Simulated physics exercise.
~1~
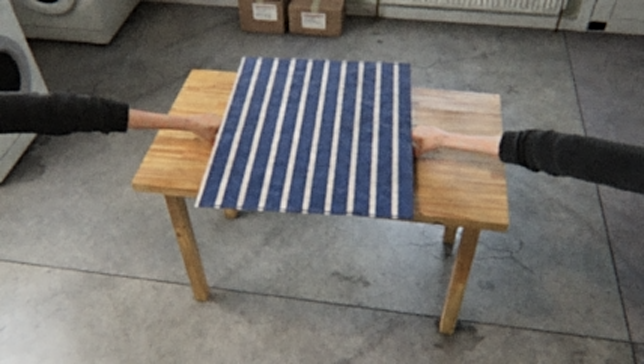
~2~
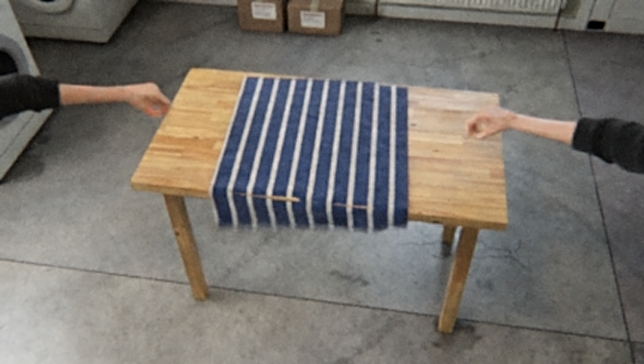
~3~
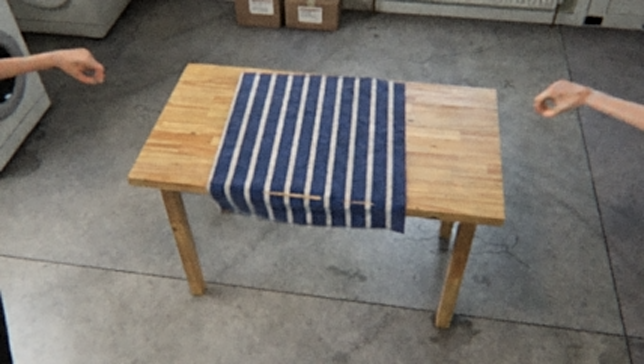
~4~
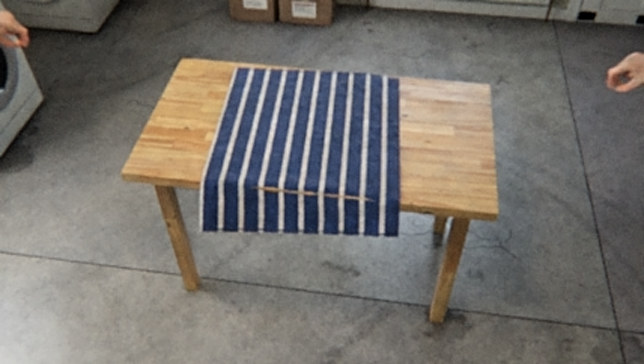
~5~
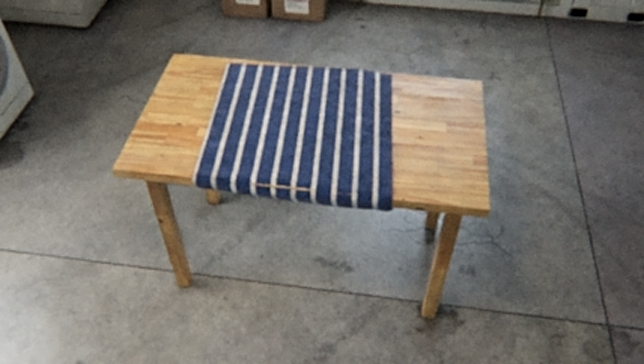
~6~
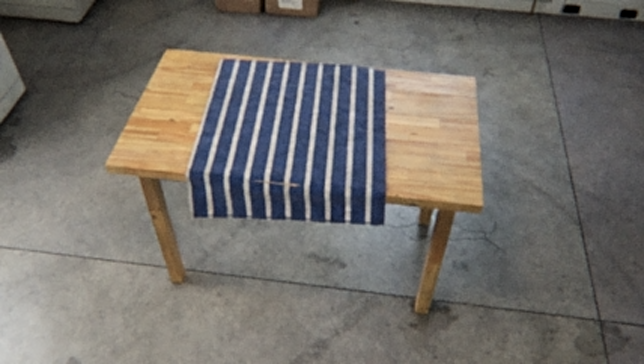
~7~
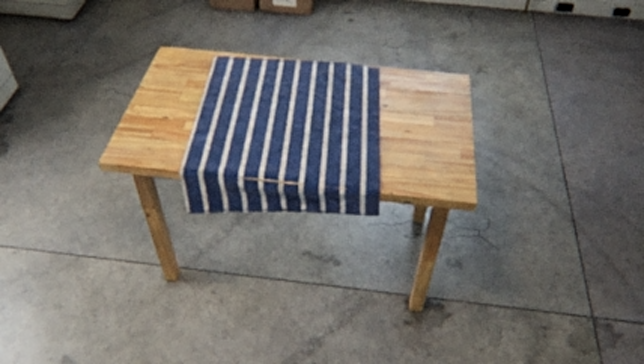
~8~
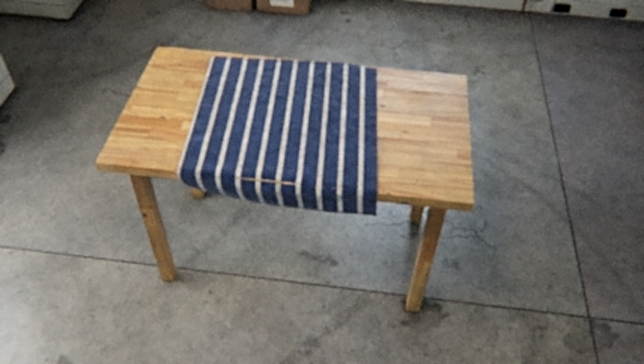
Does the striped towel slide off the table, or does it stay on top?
It stays on the table. Its front edge hangs over the side, but most of the cloth remains lying on top.
